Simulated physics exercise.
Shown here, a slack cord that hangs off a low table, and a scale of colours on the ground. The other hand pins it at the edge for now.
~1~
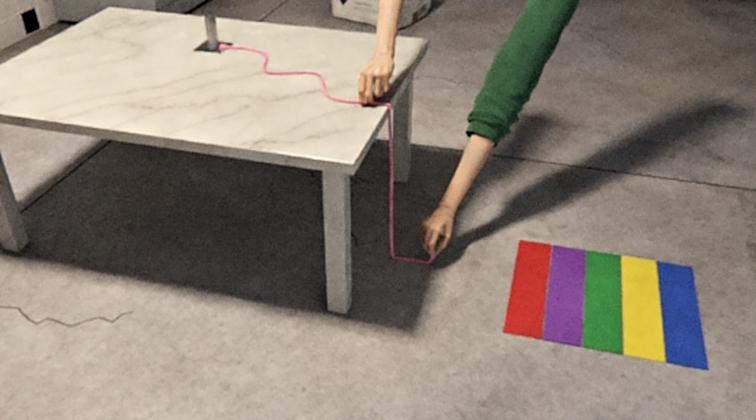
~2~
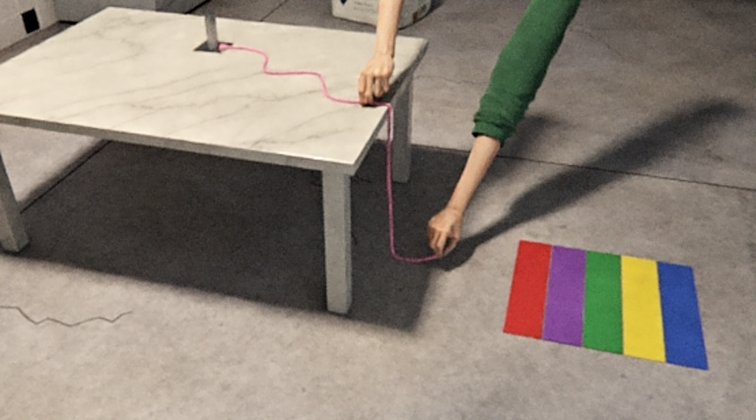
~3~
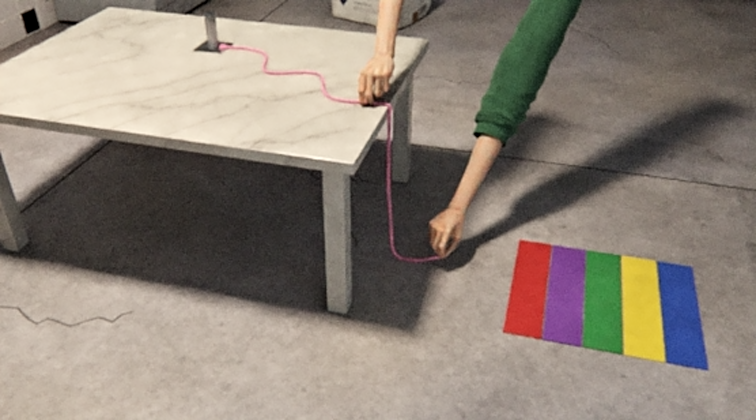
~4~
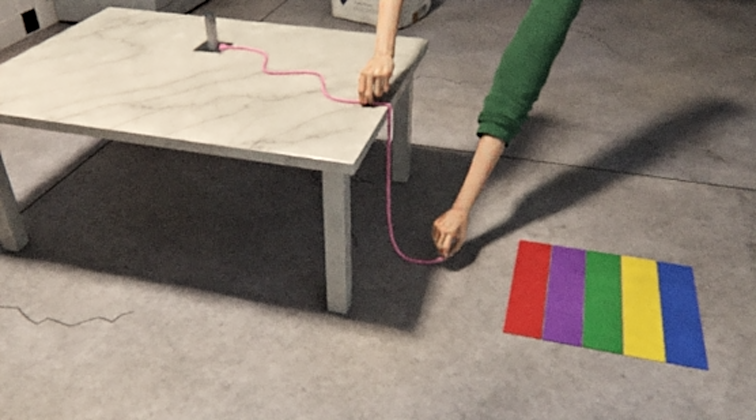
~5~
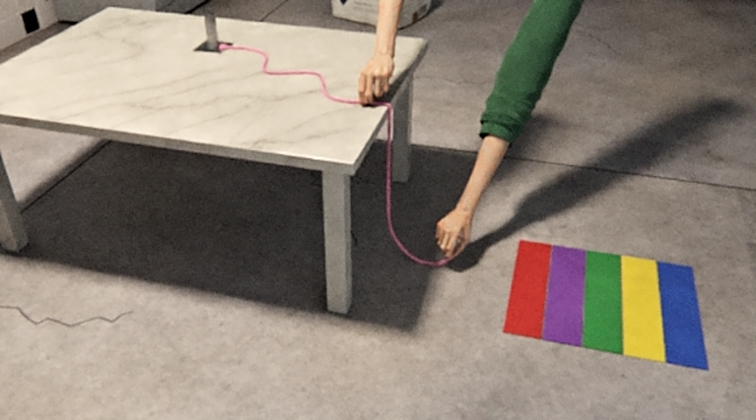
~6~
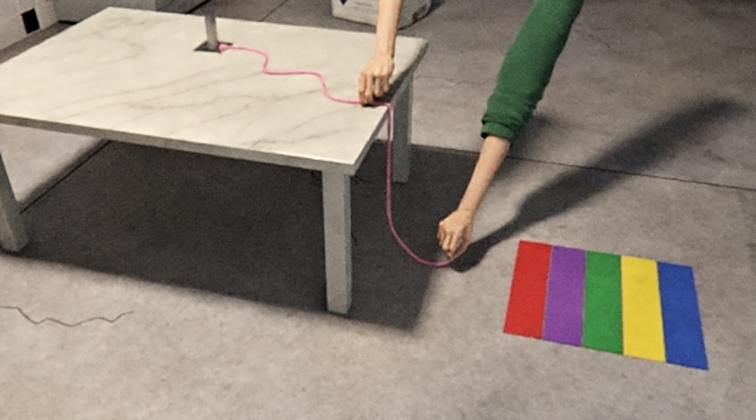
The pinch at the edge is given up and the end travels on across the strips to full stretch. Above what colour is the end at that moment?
The end stops over the green strip.
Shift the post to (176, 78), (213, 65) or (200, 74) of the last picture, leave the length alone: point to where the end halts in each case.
About (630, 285), (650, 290) and (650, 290).
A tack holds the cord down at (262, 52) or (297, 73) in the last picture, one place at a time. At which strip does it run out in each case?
One after the other, green; purple.
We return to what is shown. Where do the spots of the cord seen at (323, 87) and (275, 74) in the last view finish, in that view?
At (371, 87), then (308, 70).
A little later, end near (553, 273); over purple.
Next, end near (591, 279); over green.
When it is tight, end near (614, 283); over green. It gets as far as the green strip.
